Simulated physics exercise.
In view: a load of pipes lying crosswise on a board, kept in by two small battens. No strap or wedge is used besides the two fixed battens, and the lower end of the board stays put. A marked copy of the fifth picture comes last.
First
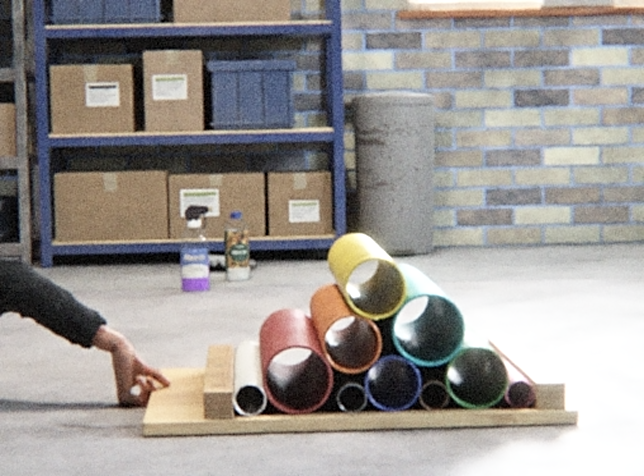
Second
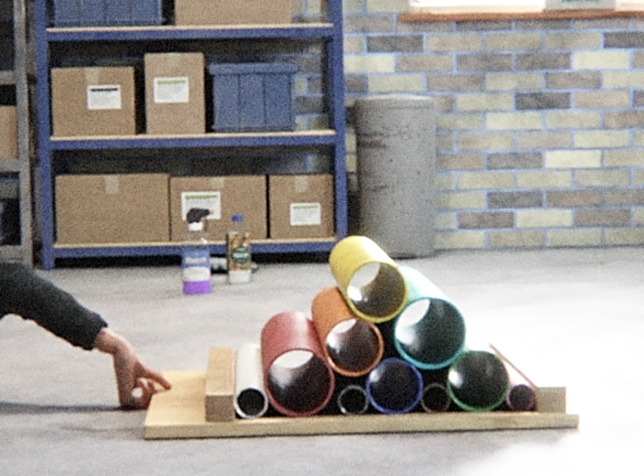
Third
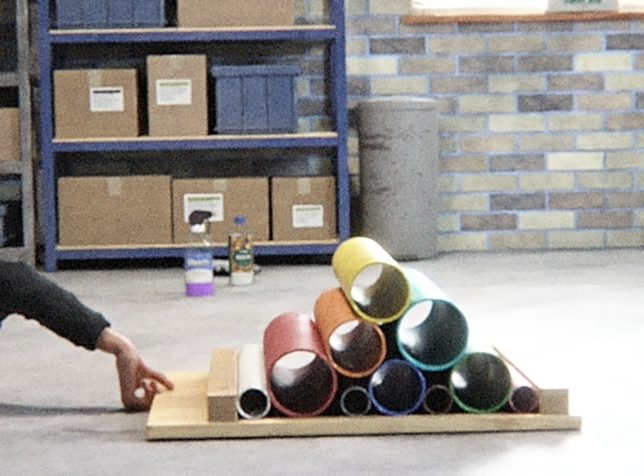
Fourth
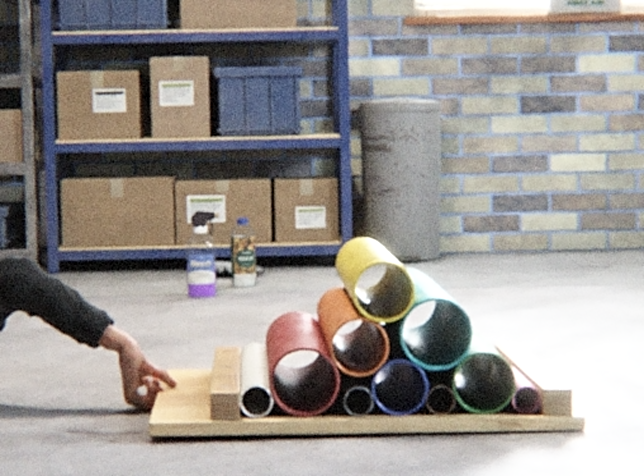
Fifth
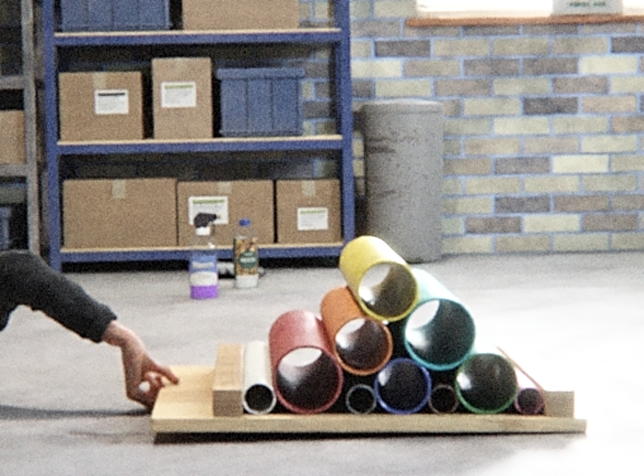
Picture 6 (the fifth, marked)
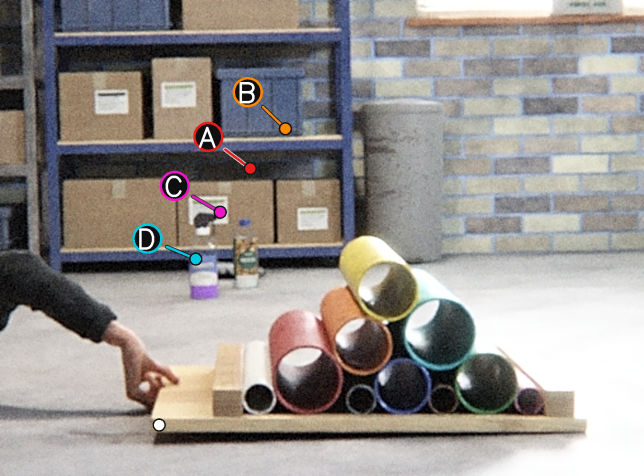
A hand resting at the left end of a board of stacked colourful pipes, with nothing visibly shifting on the floor.
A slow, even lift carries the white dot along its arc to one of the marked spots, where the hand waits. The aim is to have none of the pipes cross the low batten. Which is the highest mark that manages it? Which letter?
C is the limit.
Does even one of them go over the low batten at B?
Yes.
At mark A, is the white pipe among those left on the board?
Yes.
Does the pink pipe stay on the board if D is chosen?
The pink pipe: Yes.
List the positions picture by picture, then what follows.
The first frame shows green pipe (477, 378); orange pipe (352, 344).
The second frame shows orange pipe (353, 347); turquoise pipe (431, 332).
The third frame shows board (354, 385); white pipe (254, 402); red pipe (302, 383).
The fourth frame shows board (357, 385); white pipe (256, 401); red pipe (304, 382).
The fifth frame shows board (359, 383); white pipe (259, 398); red pipe (307, 380).
On the copy, A at (250, 169); B at (286, 129); C at (220, 212); D at (196, 259); the white dot at (159, 425).
On C. First, board at 18°.
Then, board at 31°.
Finally, board at 31°, none over the low batten.
By contrast, A three over the low batten (orange, turquoise, yellow); B six over the low batten; D none over the low batten.
